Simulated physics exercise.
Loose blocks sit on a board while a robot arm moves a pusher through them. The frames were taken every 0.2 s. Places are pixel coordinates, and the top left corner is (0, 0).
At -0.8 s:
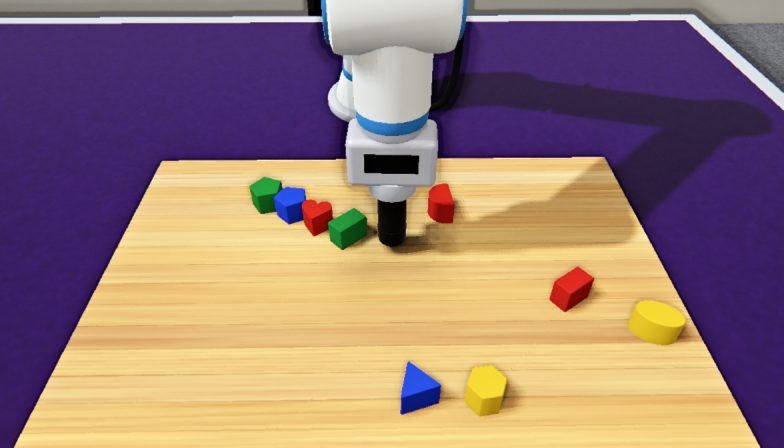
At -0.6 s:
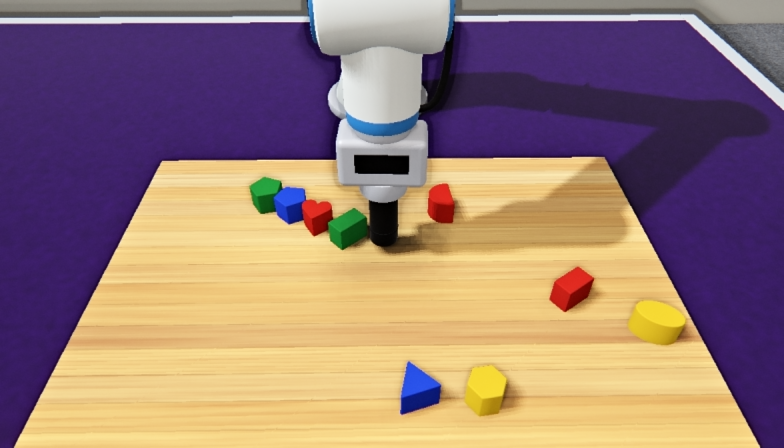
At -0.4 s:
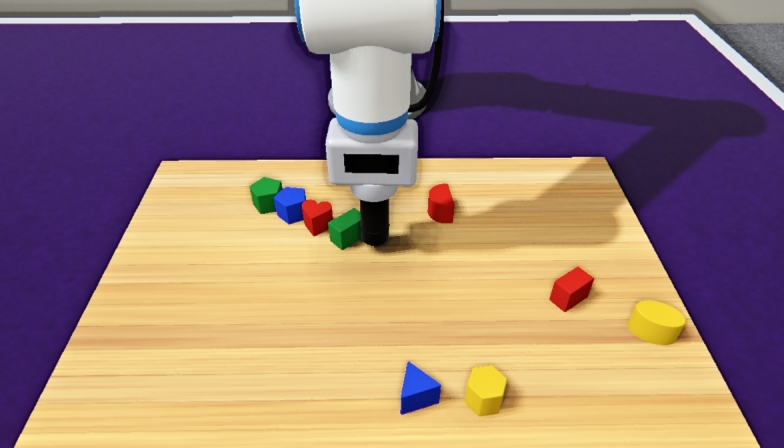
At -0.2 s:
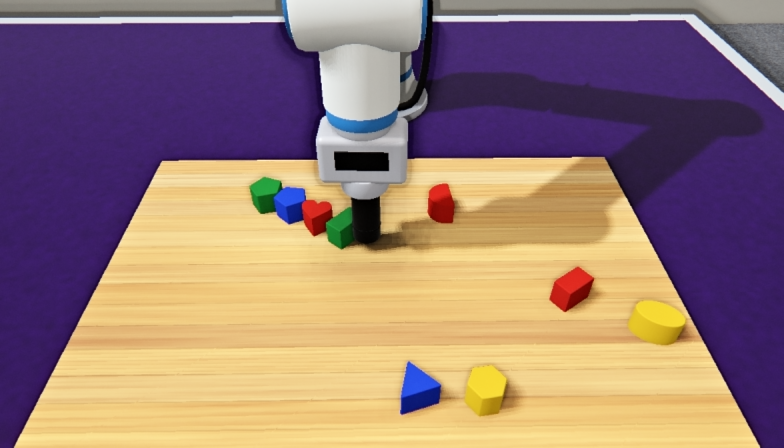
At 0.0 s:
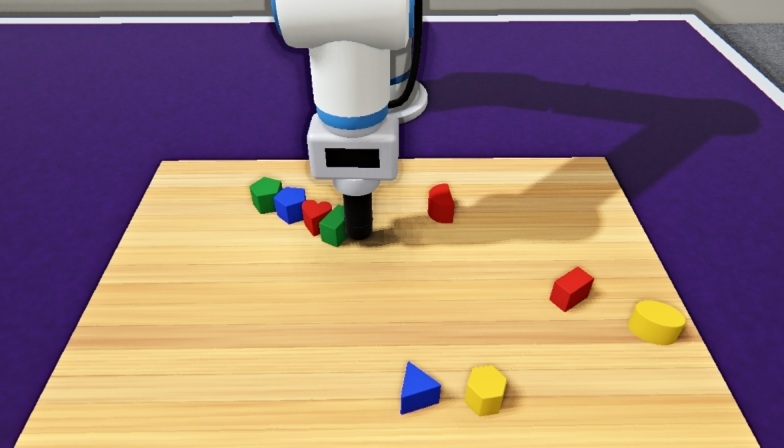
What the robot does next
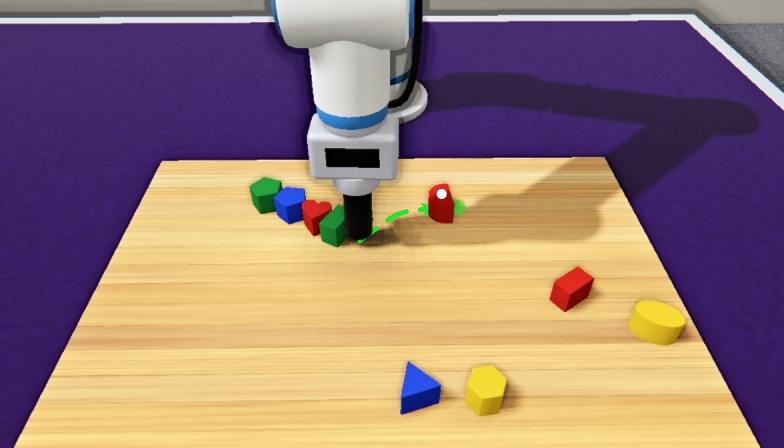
The robot arm slid its black pusher a short way left across the wooden board and nudged the green rectangular block slightly left toward the red heart, while the other blocks stayed still.
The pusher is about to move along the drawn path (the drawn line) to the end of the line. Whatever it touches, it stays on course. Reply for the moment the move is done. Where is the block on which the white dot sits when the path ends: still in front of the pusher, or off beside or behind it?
It will keep going ahead of the pusher.
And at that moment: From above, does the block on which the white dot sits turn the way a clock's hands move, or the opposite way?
Direction: Clockwise.
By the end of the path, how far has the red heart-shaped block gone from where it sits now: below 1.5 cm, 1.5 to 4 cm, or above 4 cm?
The move is short, under 1.5 cm.
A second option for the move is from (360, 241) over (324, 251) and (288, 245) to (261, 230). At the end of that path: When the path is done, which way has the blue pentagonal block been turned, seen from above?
Its rotation is counterclockwise.
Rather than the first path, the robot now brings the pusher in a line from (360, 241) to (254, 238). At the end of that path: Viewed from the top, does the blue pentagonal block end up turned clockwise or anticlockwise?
My prediction: CCW.
Path on the board, from (360, 241) through (386, 221) and (417, 210) to (453, 207); the dot is on the red half-round block.
On the path given first. One third of the way, pusher (387, 212); nothing pushed yet.
Two thirds of the way, pusher (419, 201); red half-round block (445, 194).
At the end, pusher (454, 198); red heart-shaped block in place; green rectangle in place; red half-round block (479, 197), turned 45° clockwise.
